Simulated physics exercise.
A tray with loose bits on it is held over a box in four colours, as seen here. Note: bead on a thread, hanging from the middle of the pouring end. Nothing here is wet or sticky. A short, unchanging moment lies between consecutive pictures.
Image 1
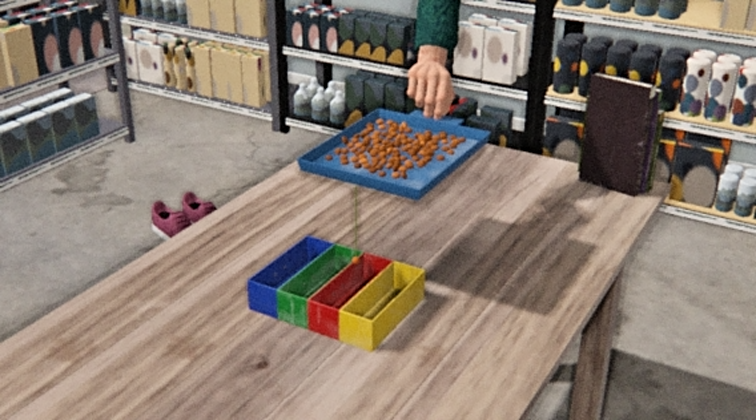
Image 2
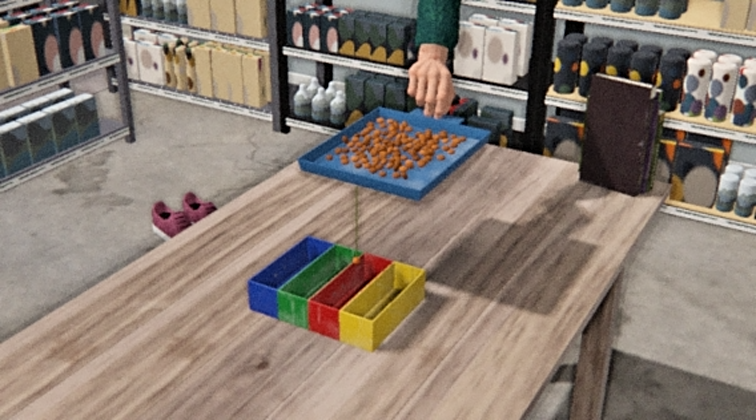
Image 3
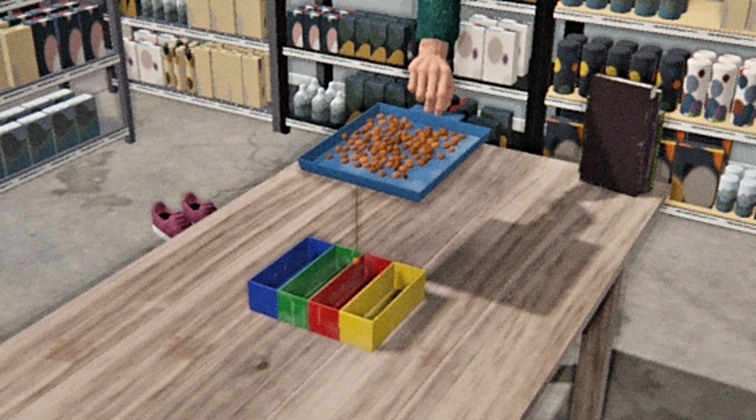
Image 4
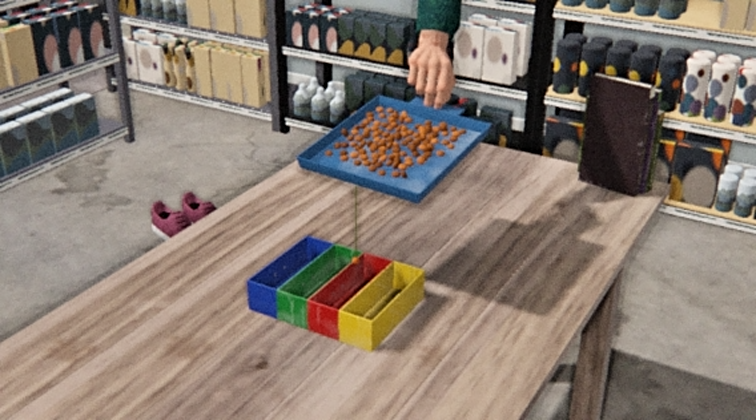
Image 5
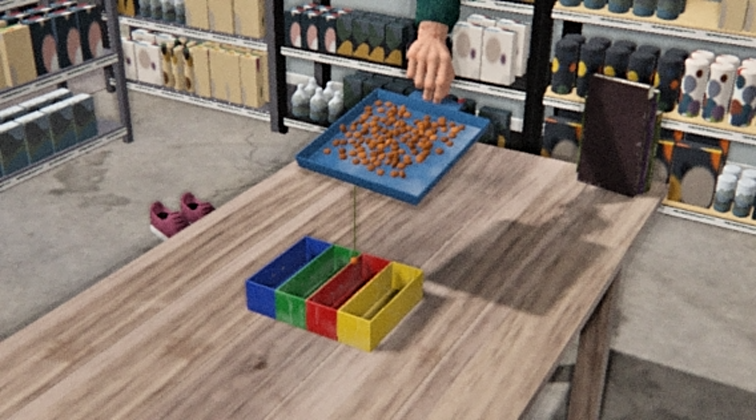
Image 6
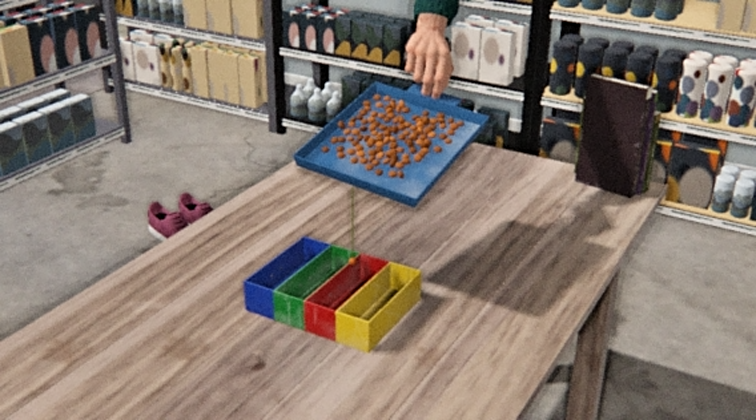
The footage shows a hand holding a blue tray of small brown bits above a blue, green, red and yellow box on a wooden table, as the tray gradually tilts slightly, its near right corner lowest.
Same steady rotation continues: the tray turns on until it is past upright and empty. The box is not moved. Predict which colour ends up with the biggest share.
The biggest share goes to yellow.
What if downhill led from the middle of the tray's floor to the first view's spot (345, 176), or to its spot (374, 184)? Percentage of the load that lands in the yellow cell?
The share is 0 per cent in the first and 40 per cent in the second.
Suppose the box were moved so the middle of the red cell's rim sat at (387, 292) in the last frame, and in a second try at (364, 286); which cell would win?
The cell in red; the cell in yellow.
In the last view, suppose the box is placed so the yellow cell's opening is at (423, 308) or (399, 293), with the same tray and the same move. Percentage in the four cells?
Roughly 100 per cent, and 90 per cent.
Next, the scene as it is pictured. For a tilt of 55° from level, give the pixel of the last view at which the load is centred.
Somewhere around pixel (398, 183) in the last picture.
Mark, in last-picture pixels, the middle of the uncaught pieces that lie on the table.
The centre sits near (427, 332).
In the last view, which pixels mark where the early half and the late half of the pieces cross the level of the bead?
Initially about (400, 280); subsequently about (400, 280).
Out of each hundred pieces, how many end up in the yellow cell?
It comes to about 50 per cent of the load.
Just after the last frame, tray tipped steeply; almost all on the tray; just a few falling or outside the box.
A moment on, tray tipped right over; roughly a quarter on the tray; roughly a quarter in the yellow cell; just a few in the red cell; roughly half falling or outside the box.
Further on, tray tipped past a quarter turn; roughly half in the yellow cell; just a few in the red cell; roughly half falling or outside the box.
When it is over, tray tipped past a quarter turn; roughly half in the yellow cell; just a few in the red cell; not one in the green cell; not one in the blue cell; roughly half outside the box.
